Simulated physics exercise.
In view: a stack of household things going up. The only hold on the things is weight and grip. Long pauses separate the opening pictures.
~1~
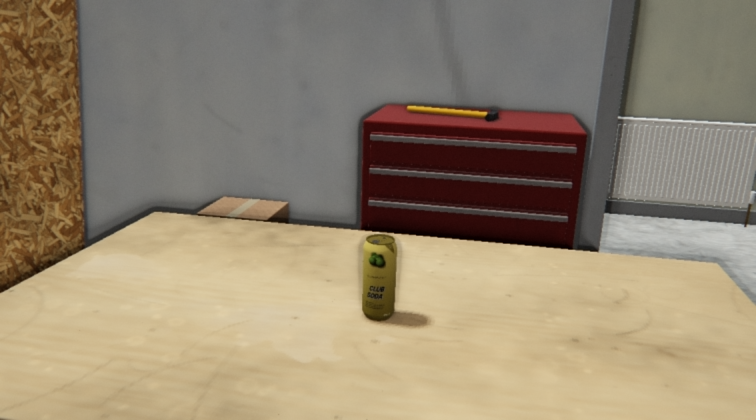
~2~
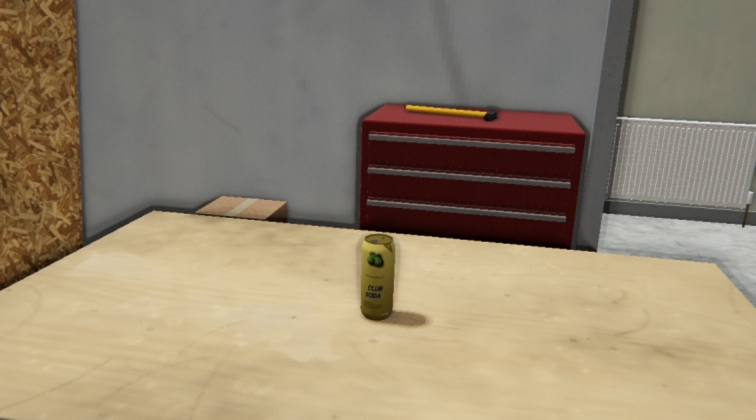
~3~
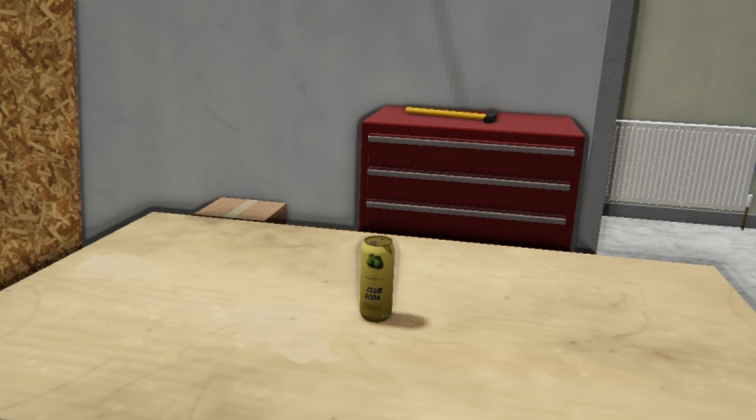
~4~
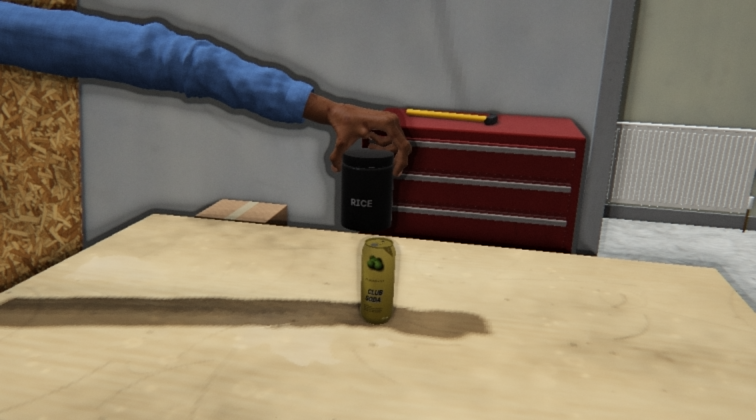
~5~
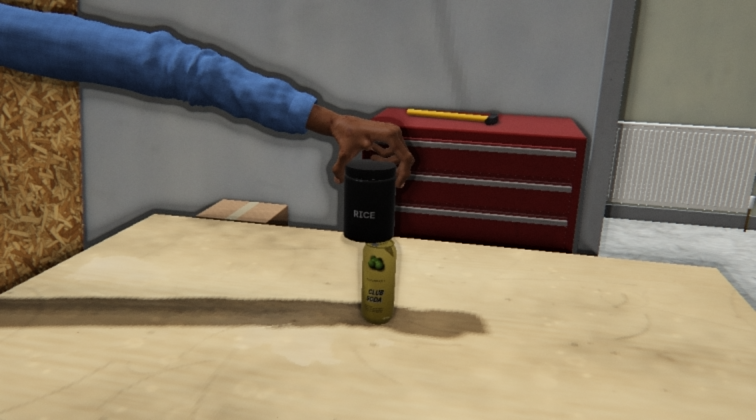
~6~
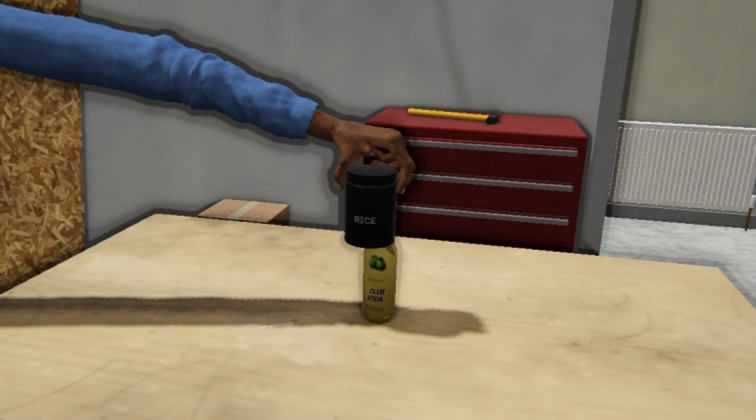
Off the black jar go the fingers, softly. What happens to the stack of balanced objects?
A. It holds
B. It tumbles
It holds.
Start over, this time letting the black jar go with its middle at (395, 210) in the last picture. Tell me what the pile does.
Stands firm.
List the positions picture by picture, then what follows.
In the first frame, the last thing is not in view yet; yellow can (379, 278).
In the second frame, the last thing is not in view yet; yellow can (378, 278).
In the third frame, the last thing is not in view yet; yellow can (377, 280).
In the fourth frame, coming down; black jar (367, 189); yellow can (378, 282).
In the fifth frame, coming down; black jar (370, 200); yellow can (379, 282).
In the sixth frame, in place under the hand; black jar (371, 205); yellow can (380, 281).
Then, 0.50 s later than the last frame, all is still.
Then, 1.30 s later than the last frame, black jar resting near (370, 206).
When it is over, both as before. End places, in pixels of the last picture, black jar near (370, 206). The pile stays up.
